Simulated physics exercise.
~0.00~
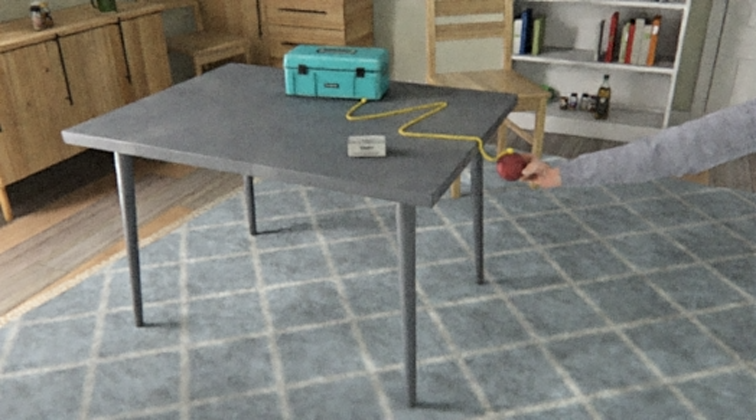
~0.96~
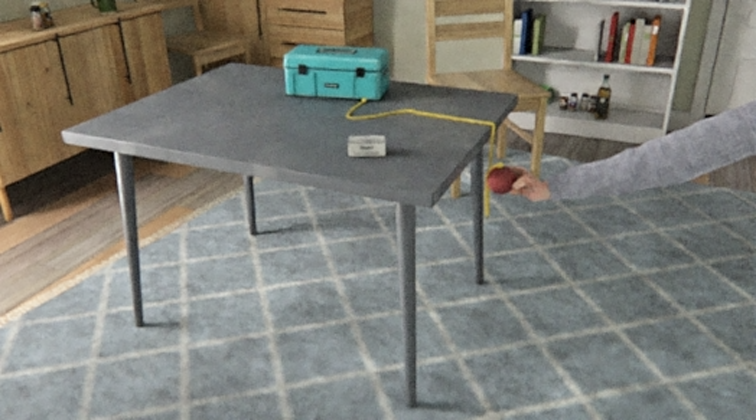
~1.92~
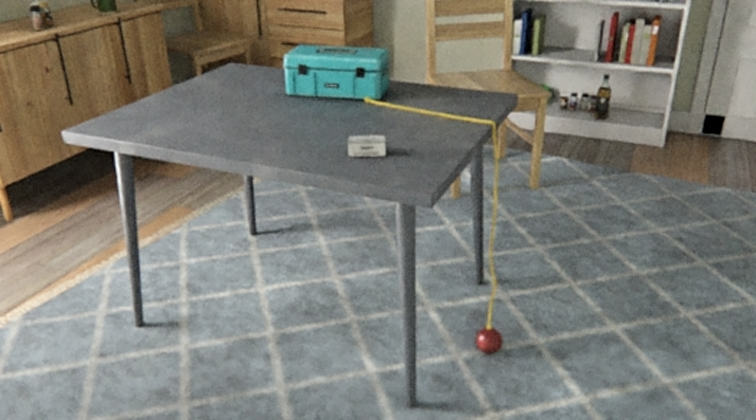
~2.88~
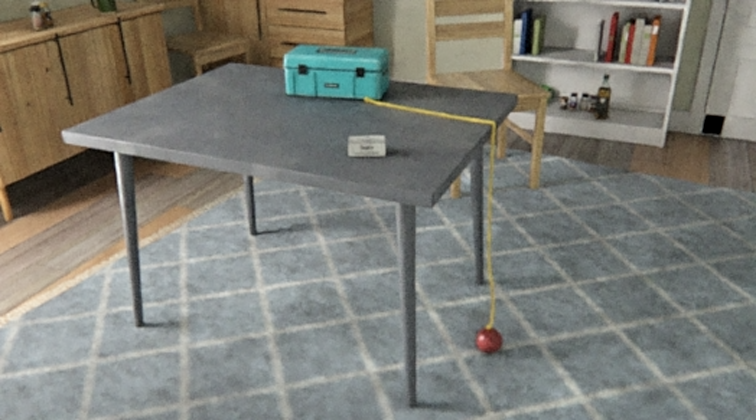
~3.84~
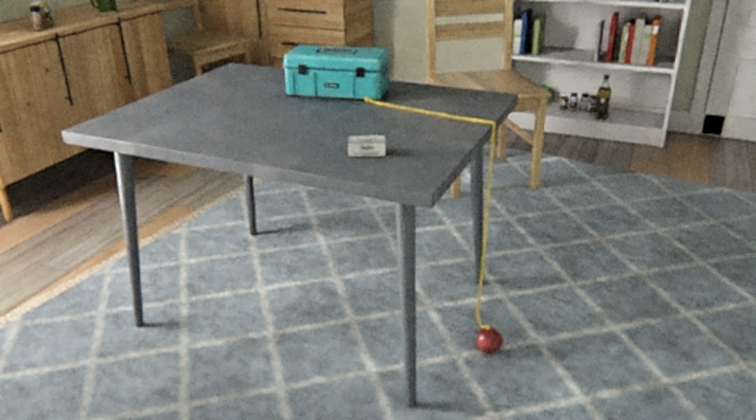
In a room with a patterned rug, a hand holds a red apple on a yellow shoelace beyond a gray table's edge, then lets go; the apple drops to the floor, the lace trailing from the turquoise toolbox, which stays put like the white box.
